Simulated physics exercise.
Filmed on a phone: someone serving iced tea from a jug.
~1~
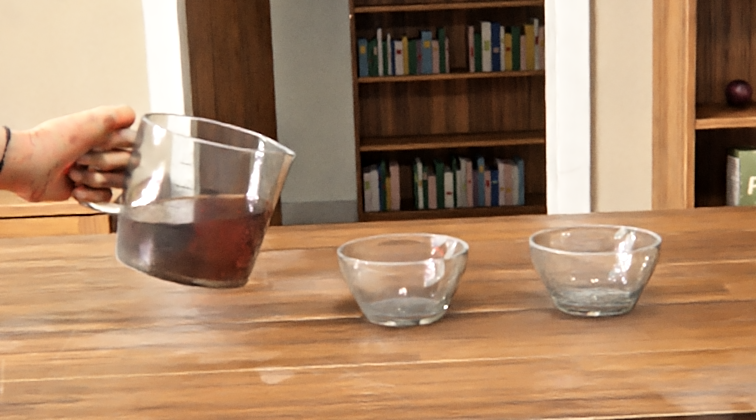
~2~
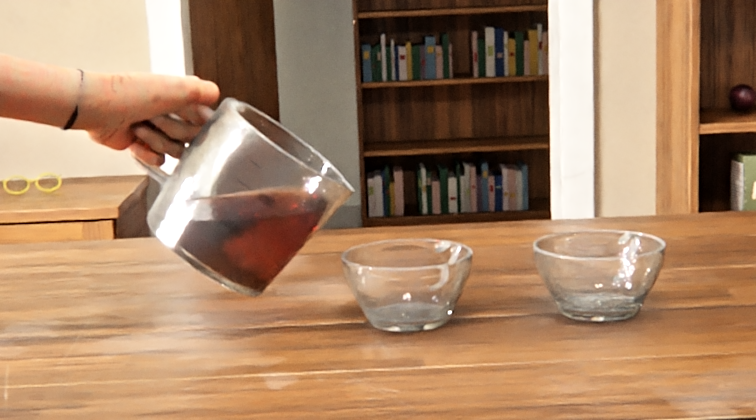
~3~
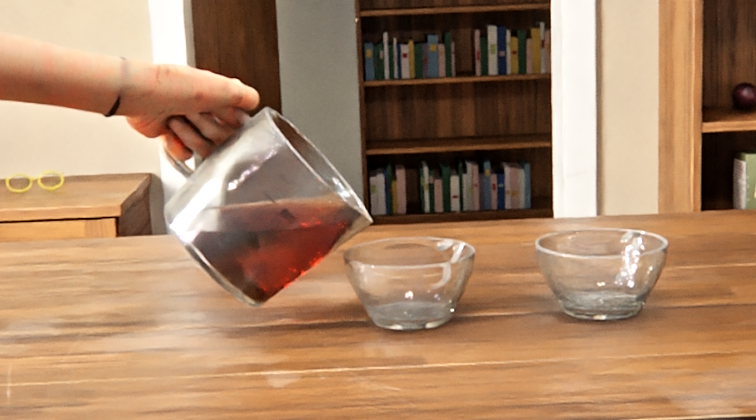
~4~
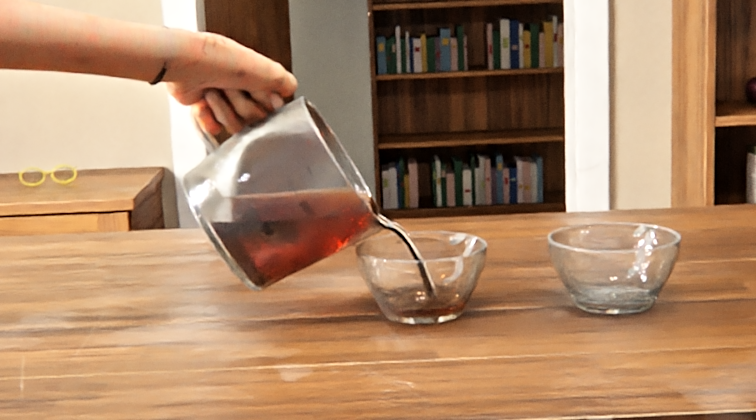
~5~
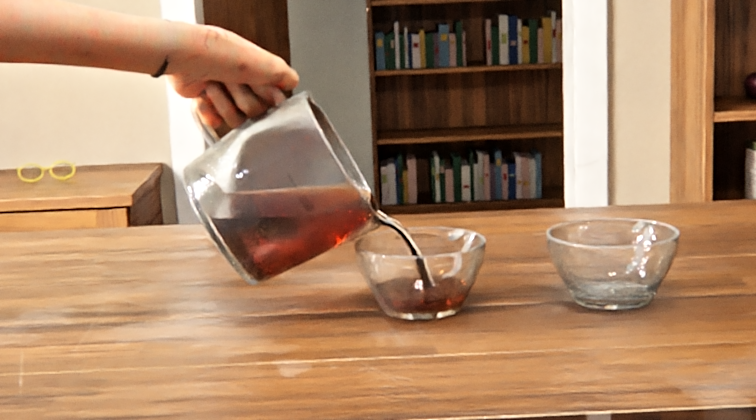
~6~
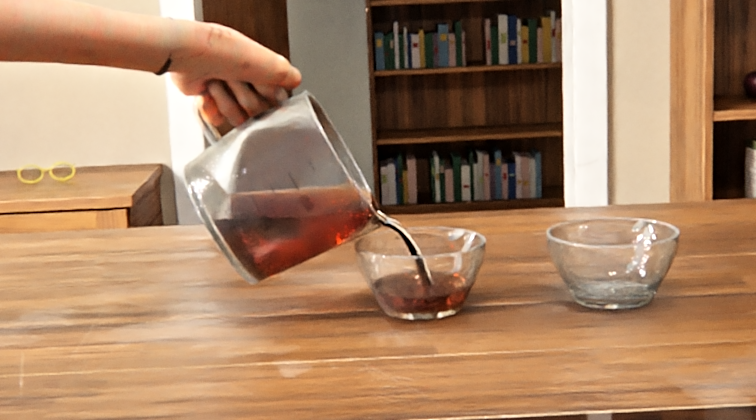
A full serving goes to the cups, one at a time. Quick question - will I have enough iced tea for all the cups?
No, not everyone is served.
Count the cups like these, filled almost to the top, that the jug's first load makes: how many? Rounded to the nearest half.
Tally: Around 1.5.
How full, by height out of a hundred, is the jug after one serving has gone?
I'd say near 15 in a hundred.
Next, the first is about two thirds full.
After that, the first is done and the jug has about a third of its load.
Finally, the jug is empty with one filled and the next at about half of a serving.
